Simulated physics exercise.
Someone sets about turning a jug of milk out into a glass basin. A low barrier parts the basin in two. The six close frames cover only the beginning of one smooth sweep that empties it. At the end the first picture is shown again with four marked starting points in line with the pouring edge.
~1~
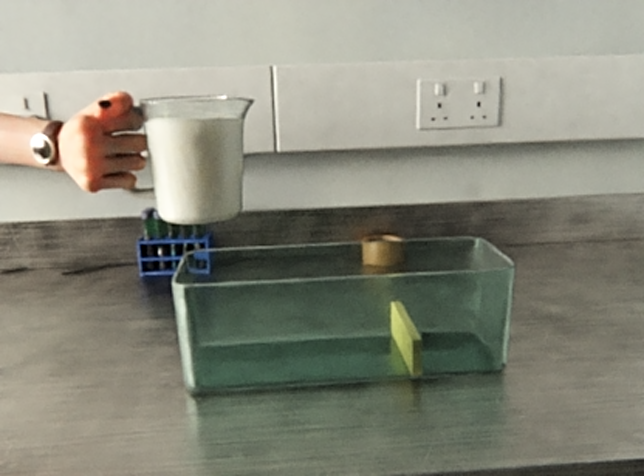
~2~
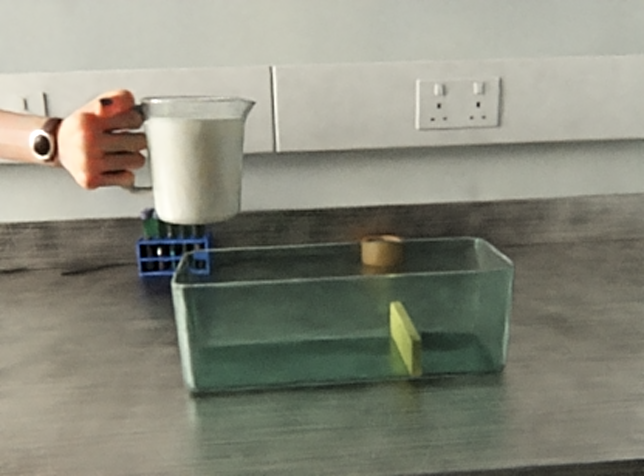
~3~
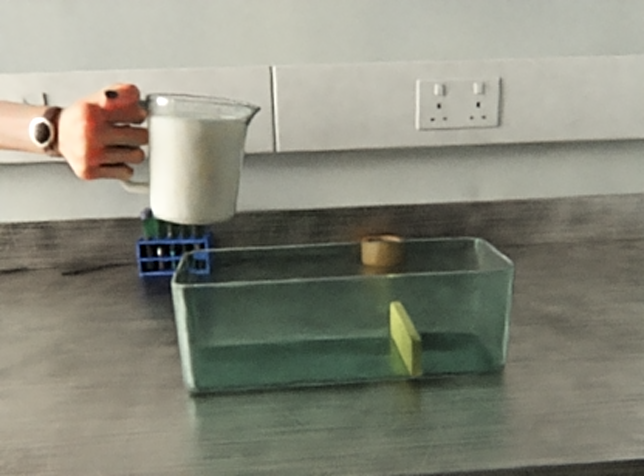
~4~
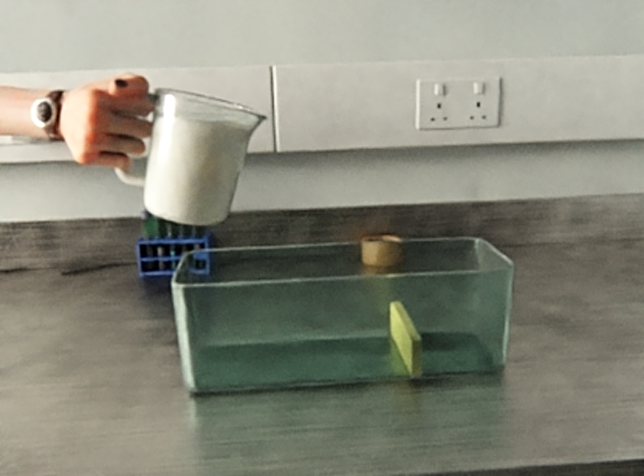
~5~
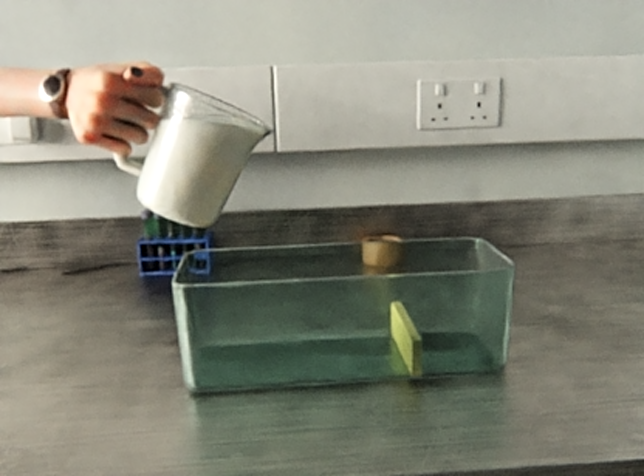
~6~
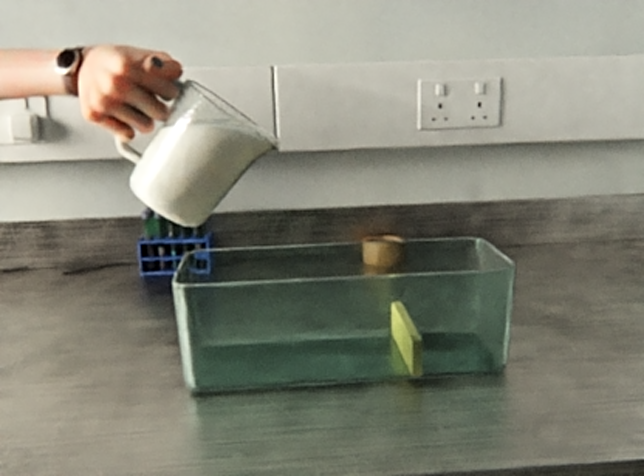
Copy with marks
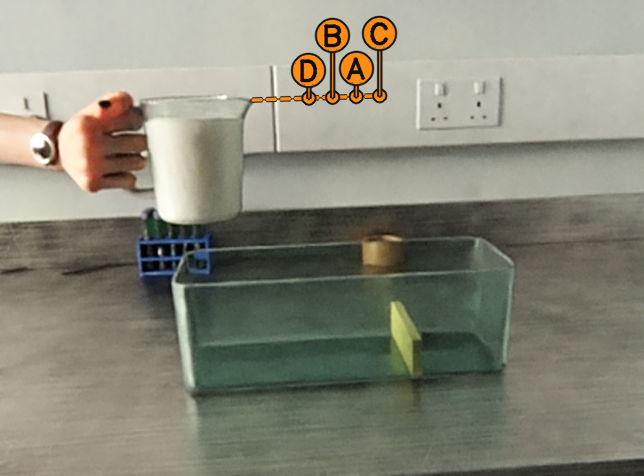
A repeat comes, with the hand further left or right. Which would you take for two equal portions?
Best: B.
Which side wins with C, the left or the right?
The right one.
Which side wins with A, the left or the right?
The right side.
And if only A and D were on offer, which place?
A.
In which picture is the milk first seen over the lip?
Picture 6.
On the marked copy, A at (356, 96); B at (332, 97); C at (379, 95); D at (308, 98).
Choosing A, about 20 % ends left of the wall and 78 % right of it.
Choosing B, about 54 % ends left of the wall and 45 % right of it.
Choosing C, about 21 % ends left of the wall and 76 % right of it; 3 % is lost outside.
Choosing D, about 92 % ends left of the wall and 6 % right of it.
